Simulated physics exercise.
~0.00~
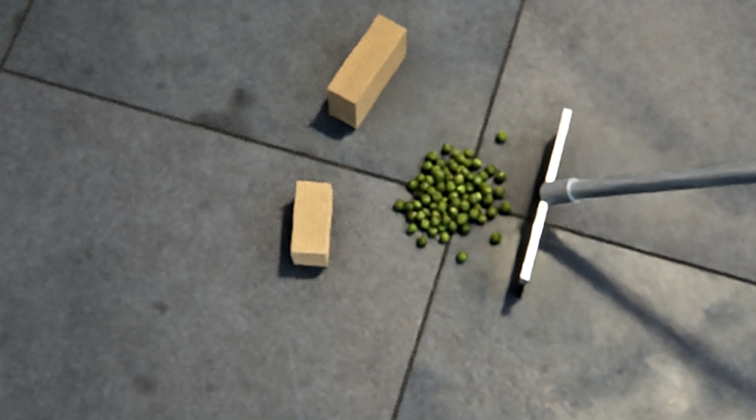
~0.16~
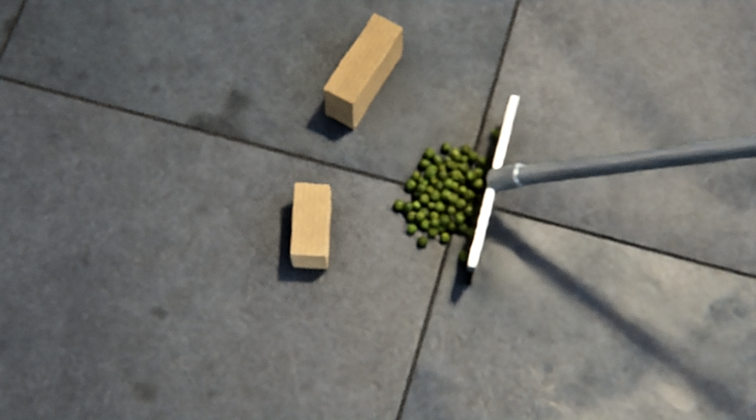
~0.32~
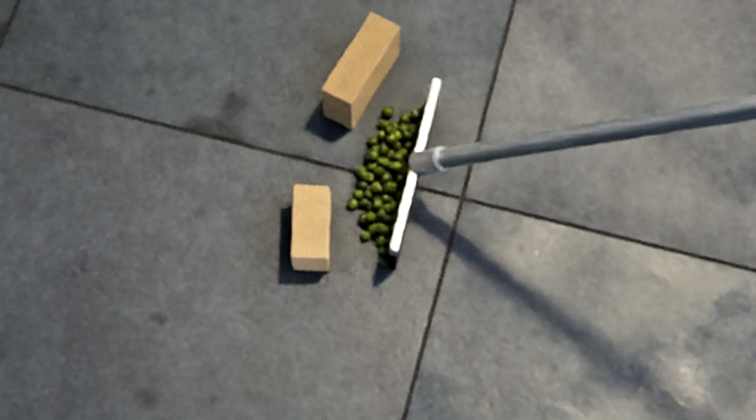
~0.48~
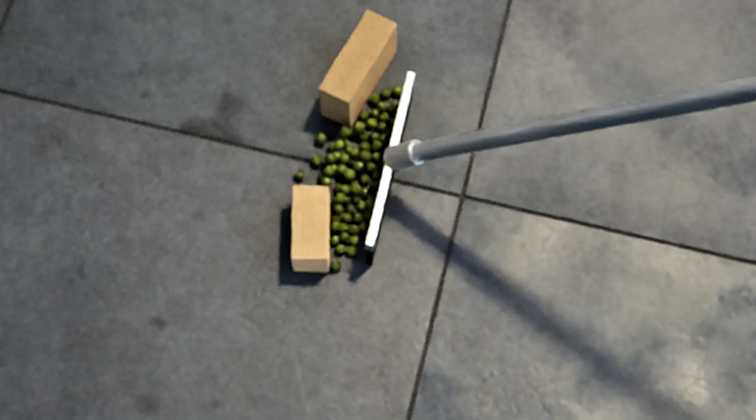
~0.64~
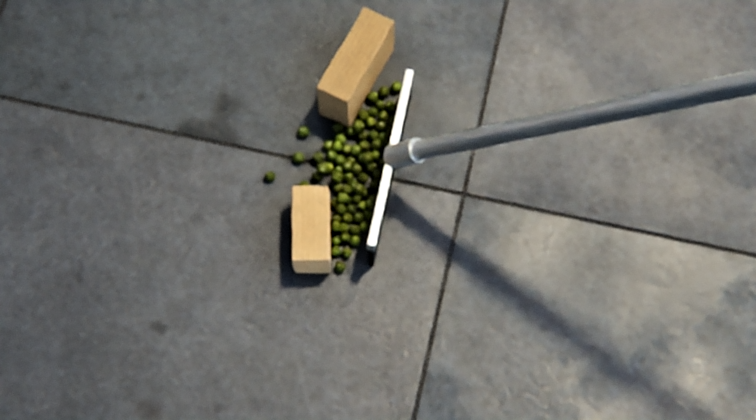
At first, a loose cluster of small green olives lies on grey paving, with a white-edged squeegee on a long handle to its right and two wooden blocks to its left. The squeegee moves left, meets the olives and begins gathering them against its blade. It keeps pushing, and the cluster stretches into a tall band close to the blocks. The olives then press up against the blocks, and a few slip into the gap between them. The squeegee stops there, with most olives still held before the blocks and a few strays lying in or just past the opening.
